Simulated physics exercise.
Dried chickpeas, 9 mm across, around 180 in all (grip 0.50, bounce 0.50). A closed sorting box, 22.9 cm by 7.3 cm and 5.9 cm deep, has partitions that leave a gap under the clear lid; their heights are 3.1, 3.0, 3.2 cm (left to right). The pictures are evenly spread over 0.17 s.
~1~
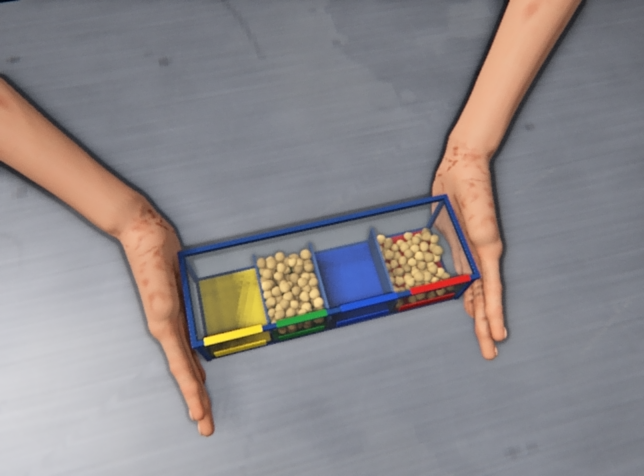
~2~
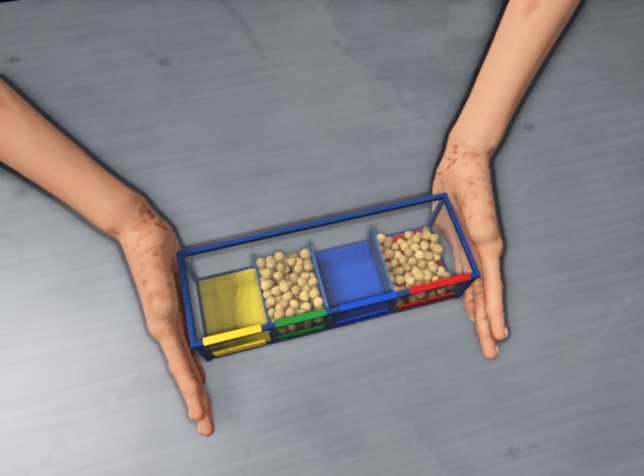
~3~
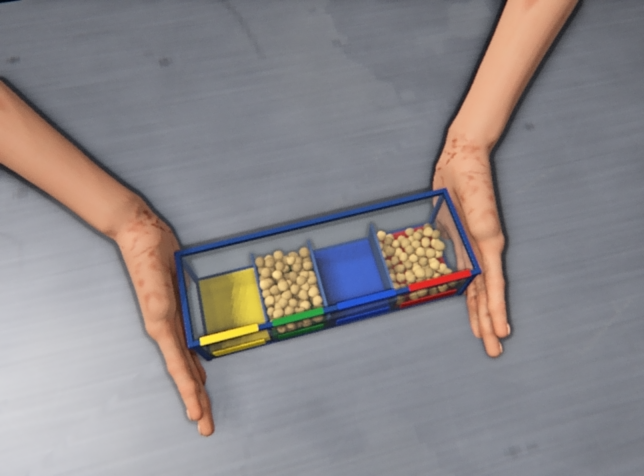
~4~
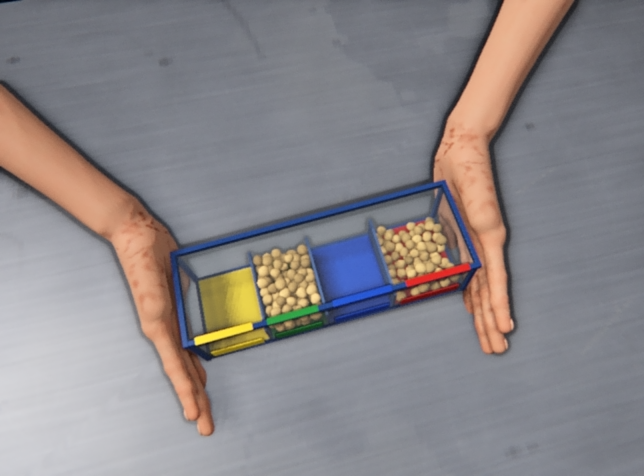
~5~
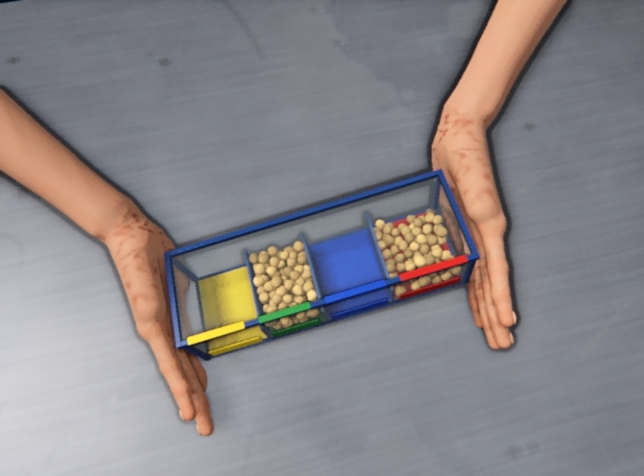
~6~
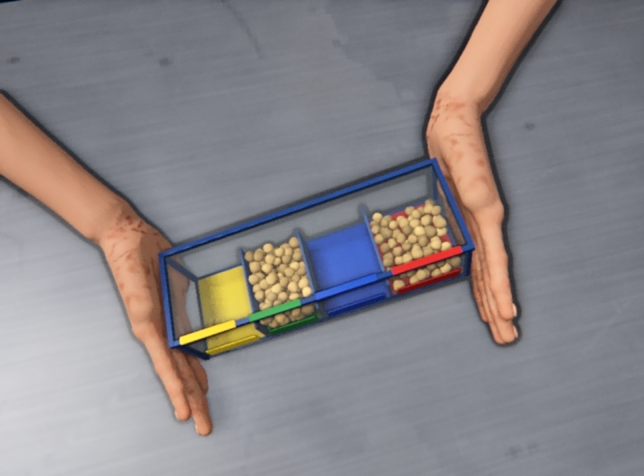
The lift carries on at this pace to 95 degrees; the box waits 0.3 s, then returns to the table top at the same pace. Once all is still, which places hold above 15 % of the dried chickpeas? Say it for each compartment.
Red: Under, blue: Under, green: Over, yellow: Over.
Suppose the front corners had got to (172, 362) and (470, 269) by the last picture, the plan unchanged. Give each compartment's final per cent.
Red 5, blue 5, green 30, yellow 60.
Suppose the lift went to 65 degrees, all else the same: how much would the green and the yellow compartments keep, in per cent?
Then: Green 55; yellow 10.
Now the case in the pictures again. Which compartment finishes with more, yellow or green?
The yellow compartment.
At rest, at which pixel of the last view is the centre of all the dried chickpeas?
Around (237, 294).
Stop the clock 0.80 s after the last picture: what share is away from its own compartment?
About 55 per cent.
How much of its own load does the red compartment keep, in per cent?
Roughly 20 per cent.
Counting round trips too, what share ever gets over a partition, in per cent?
About 70 per cent.
Then, 0.80 s after the last picture, tilt 95 degrees; red 15 %, blue 5 %, green 45 %, yellow 40 %.
Then, 1.34 s after the last picture, tilt 51 degrees; red 5 %, green 25 %, yellow 65 %.
Then, 1.93 s after the last picture, tilt 0 degrees; red 5 %, green 25 %, yellow 65 %.
In the end, red 5 %, blue 0 %, green 25 %, yellow 65 %.
